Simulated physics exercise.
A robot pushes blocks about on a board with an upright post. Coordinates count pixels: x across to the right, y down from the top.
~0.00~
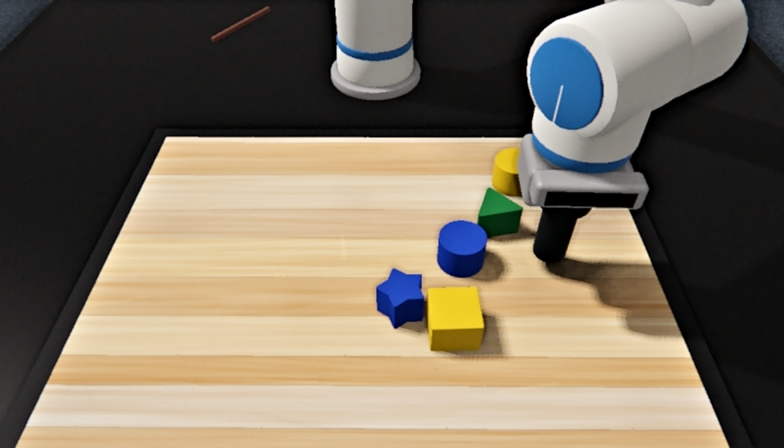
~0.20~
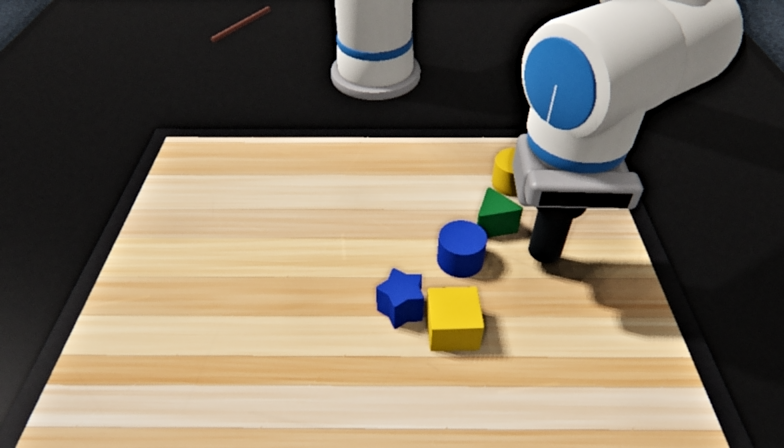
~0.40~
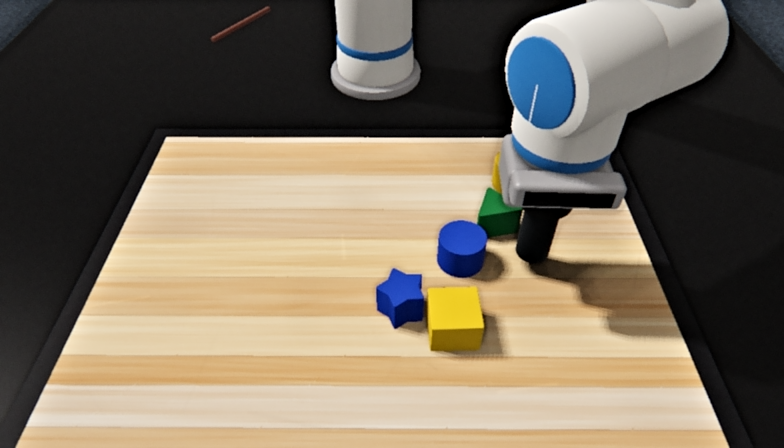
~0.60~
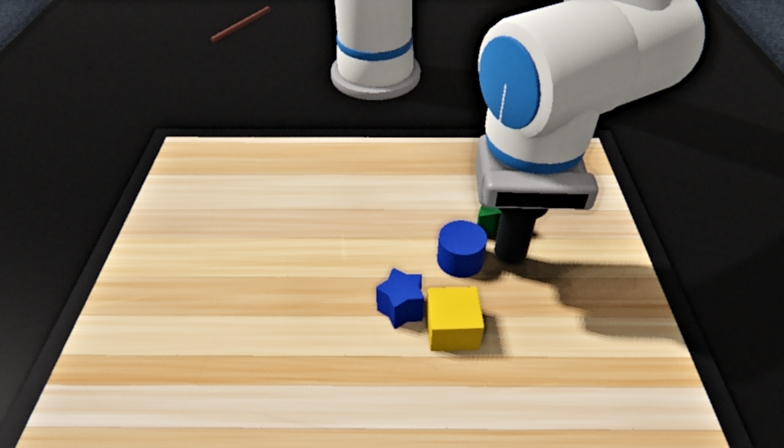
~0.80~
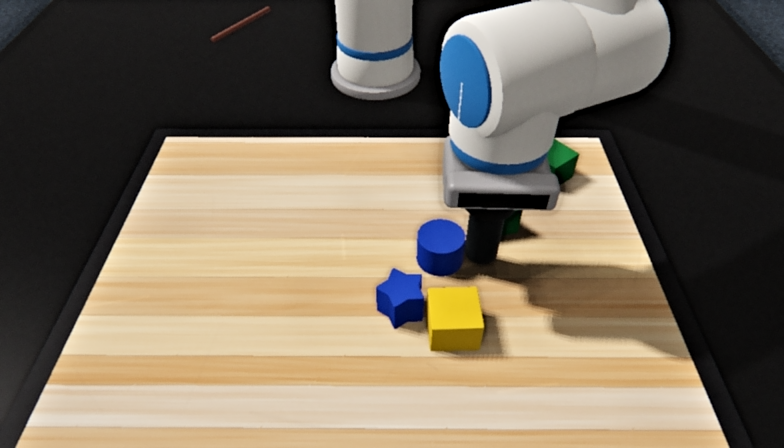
At the start, a robot arm holds a dark post over a wooden board, right of a blue cylinder, a blue star, a yellow cube and other blocks. The arm slides steadily left, passing in front of the green block, then pushes the blue cylinder slightly left while the star and cube stay still.
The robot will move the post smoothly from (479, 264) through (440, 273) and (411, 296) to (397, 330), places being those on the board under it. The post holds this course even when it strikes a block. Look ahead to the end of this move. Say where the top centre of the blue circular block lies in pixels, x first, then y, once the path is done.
Its top middle: (399, 234).
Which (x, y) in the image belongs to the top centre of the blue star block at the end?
The middle of the upper face of the blue star block will lie at about (376, 334) in the picture.
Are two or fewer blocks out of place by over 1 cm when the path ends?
Short answer: Yes.
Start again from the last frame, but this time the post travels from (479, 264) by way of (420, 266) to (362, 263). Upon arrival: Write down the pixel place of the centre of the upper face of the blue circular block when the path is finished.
The answer is (343, 214).
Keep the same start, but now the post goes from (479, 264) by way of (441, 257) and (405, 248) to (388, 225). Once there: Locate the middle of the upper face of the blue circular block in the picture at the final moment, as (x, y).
The centre of its top face lies at (354, 221).
On the path given first. One third of the way, post (440, 262); blue circular block (406, 234).
Two thirds of the way, post (411, 285); blue star block (394, 298), turned 15° clockwise; blue circular block (399, 234).
At the end, post (397, 319); blue star block (376, 334), turned 15° clockwise; blue circular block (399, 234); yellow square block unmoved.
